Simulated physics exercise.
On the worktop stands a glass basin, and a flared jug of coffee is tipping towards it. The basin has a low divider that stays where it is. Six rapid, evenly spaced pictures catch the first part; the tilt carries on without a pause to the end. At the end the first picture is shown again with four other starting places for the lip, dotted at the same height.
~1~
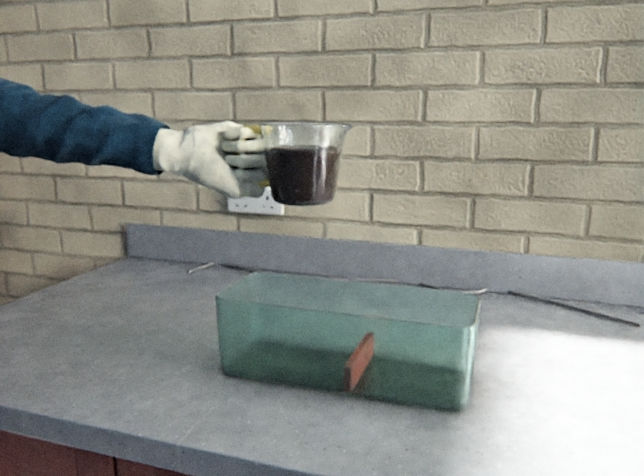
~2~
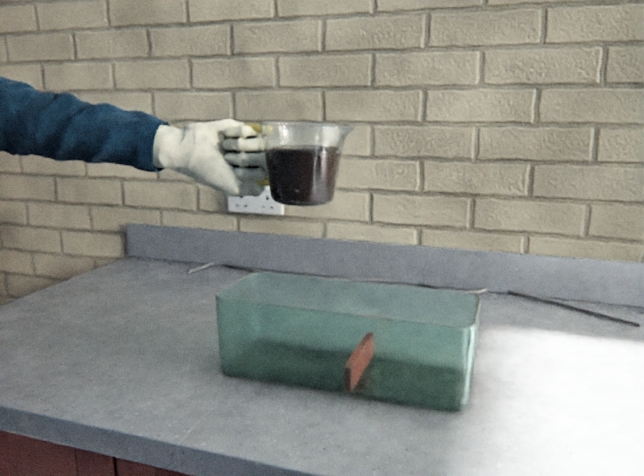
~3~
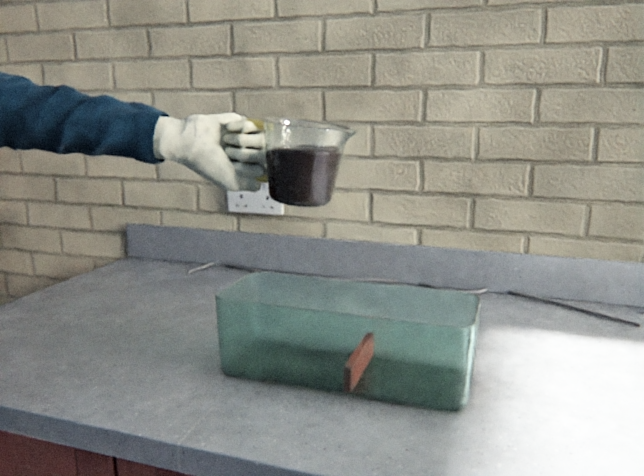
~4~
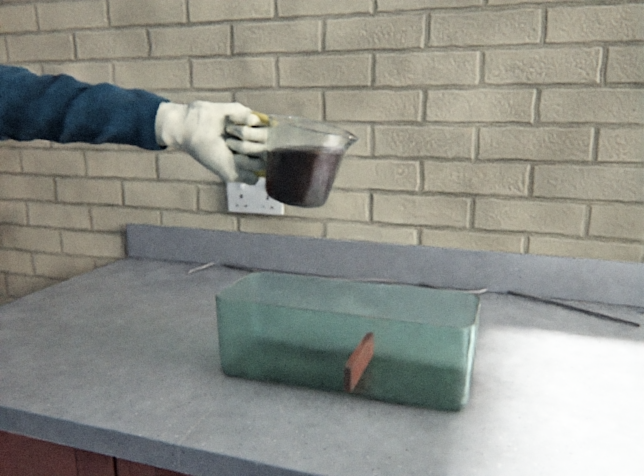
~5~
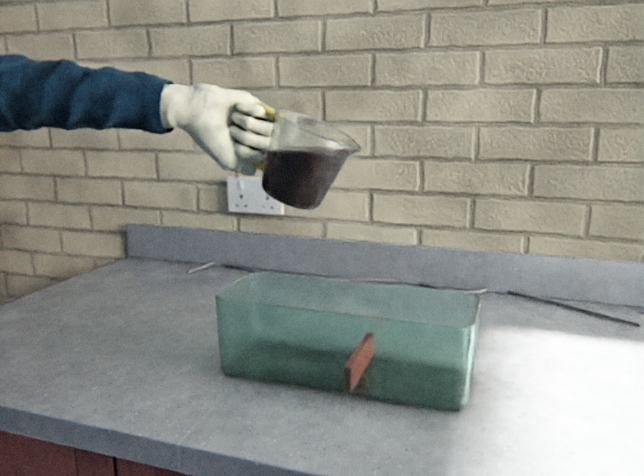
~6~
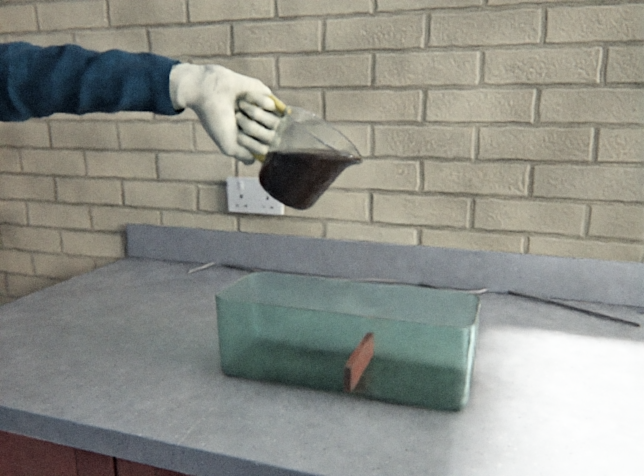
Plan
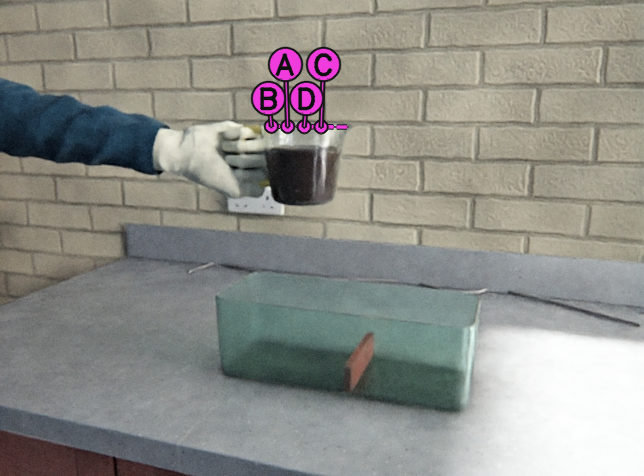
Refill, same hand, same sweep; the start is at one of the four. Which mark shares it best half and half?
Take D.
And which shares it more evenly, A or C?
Dot C.
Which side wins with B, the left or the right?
The left side.
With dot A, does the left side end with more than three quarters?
Yes, it does.
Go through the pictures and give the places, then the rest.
Upright, lip at (351, 127); basin from (223, 370) to (468, 410); top of the wall at (360, 348); nothing has left yet.
Upright, lip at (352, 128); nothing has left yet.
Tipped about 6°, lip at (354, 132); nothing has left yet.
Tipped about 13°, lip at (357, 140); nothing has left yet.
Tipped about 23°, lip at (360, 150); nothing has left yet.
Tipped about 34°, lip at (361, 162); nothing has left yet.
On the marked copy, A at (287, 126); B at (271, 126); C at (321, 126); D at (304, 126).
If A is chosen, about 91 % ends left of the wall and 5 % right of it; 4 % is lost outside.
If B is chosen, about 89 % ends left of the wall and 7 % right of it; 3 % is lost outside.
If C is chosen, about 25 % ends left of the wall and 73 % right of it.
If D is chosen, about 58 % ends left of the wall and 40 % right of it.
